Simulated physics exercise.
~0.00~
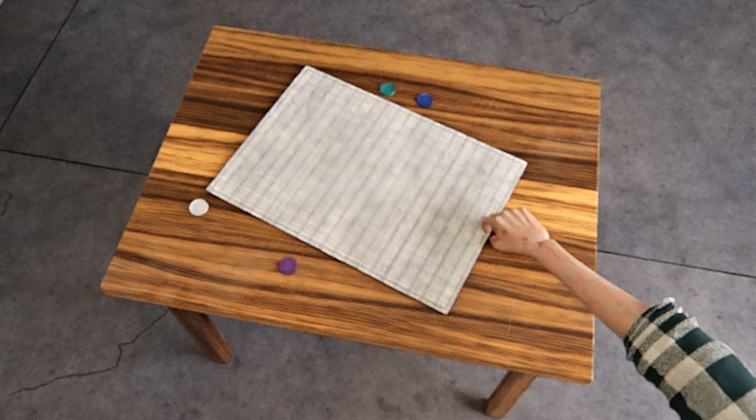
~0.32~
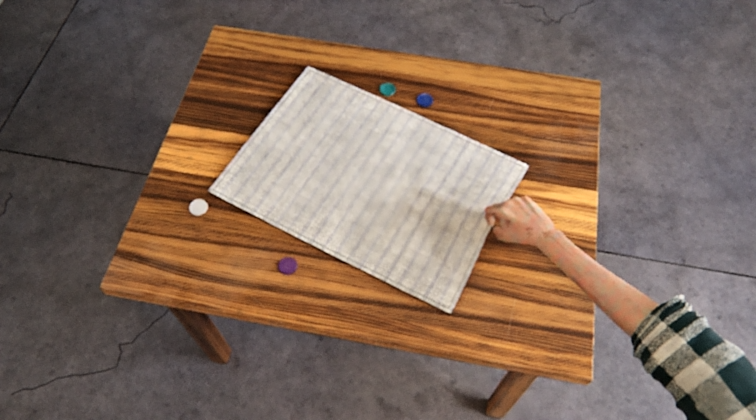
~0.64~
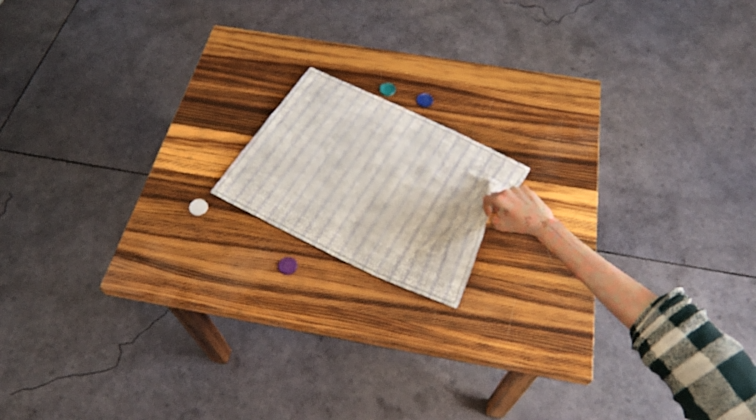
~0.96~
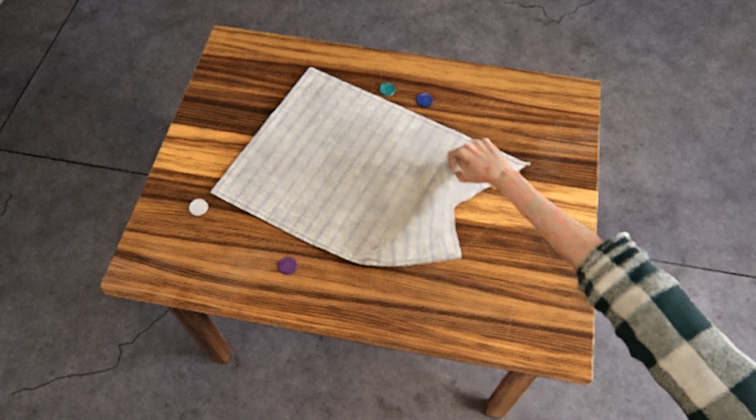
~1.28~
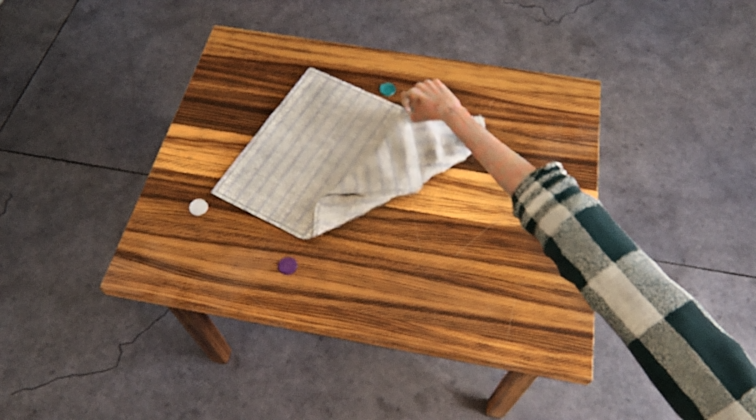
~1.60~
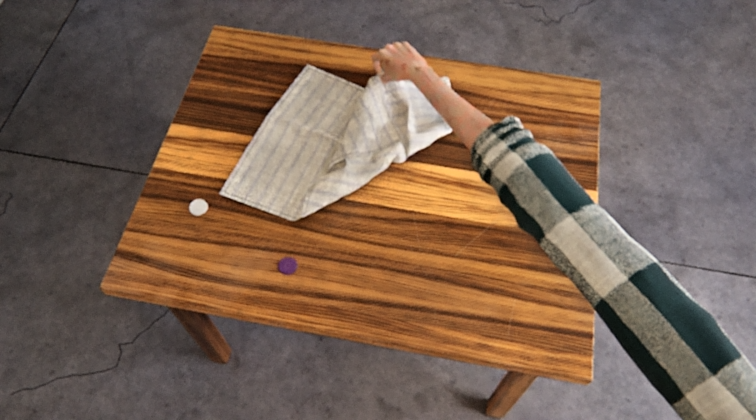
On a striped wooden table, a hand pinched the right edge of a pale striped towel and folded it up and leftward over the rest, leaving it bunched over the blue and teal discs while the white and purple ones stayed uncovered.
